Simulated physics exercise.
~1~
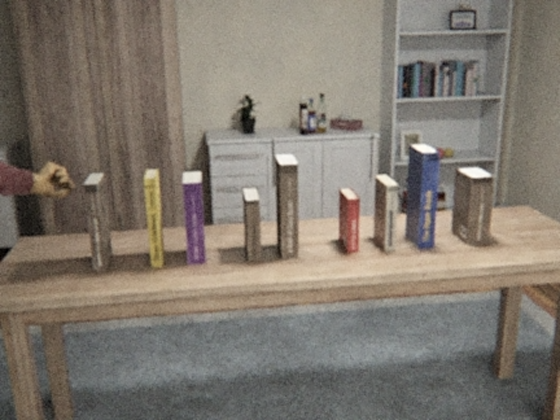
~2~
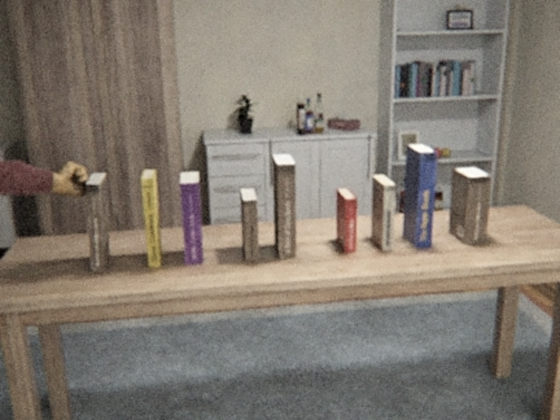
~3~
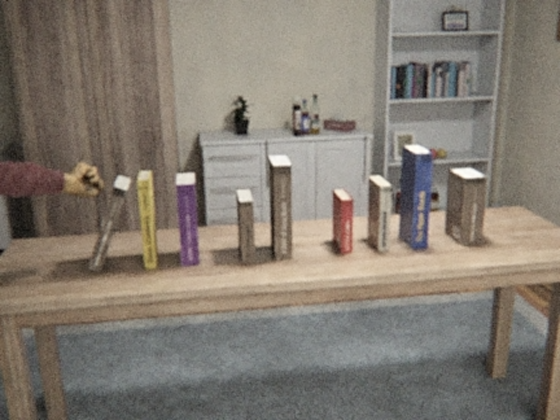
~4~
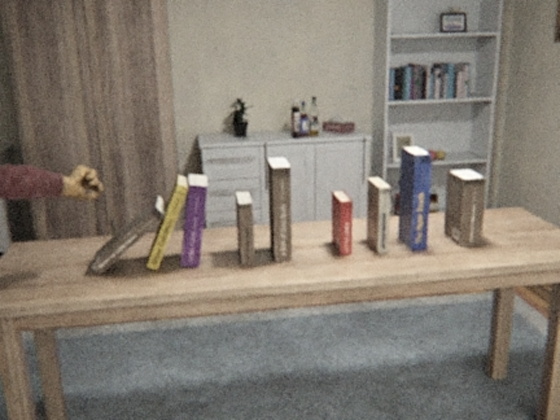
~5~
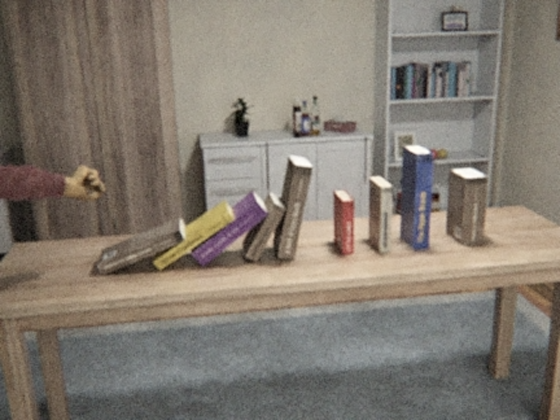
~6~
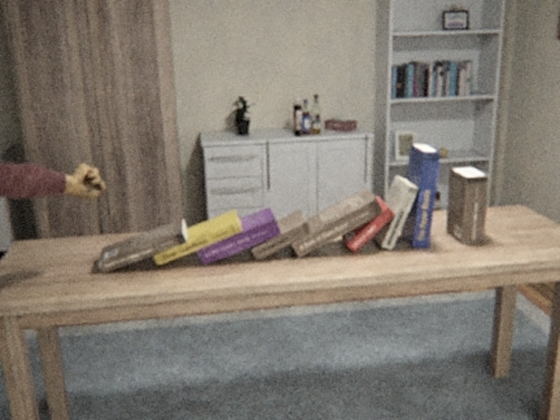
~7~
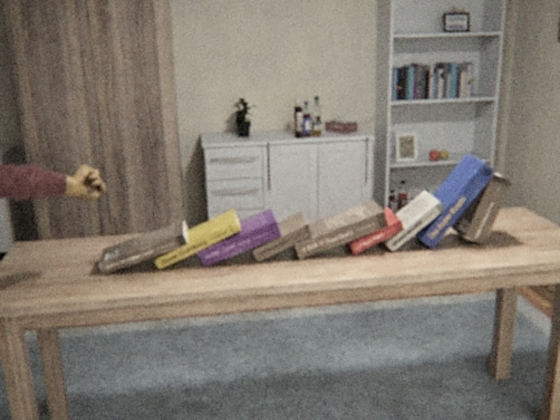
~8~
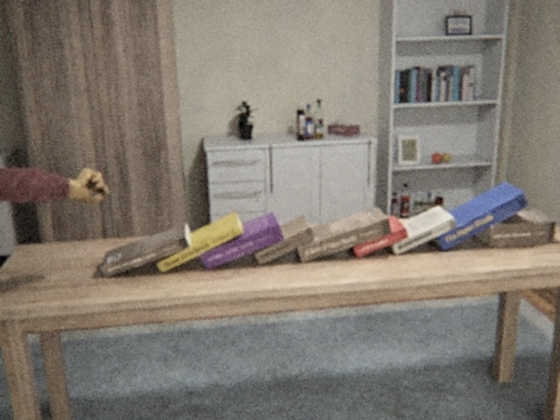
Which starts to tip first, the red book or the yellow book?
The yellow book starts to tip first, leaning right after the first book falls against it. The red book is still upright then and only tips later, as the fall travels along the row.
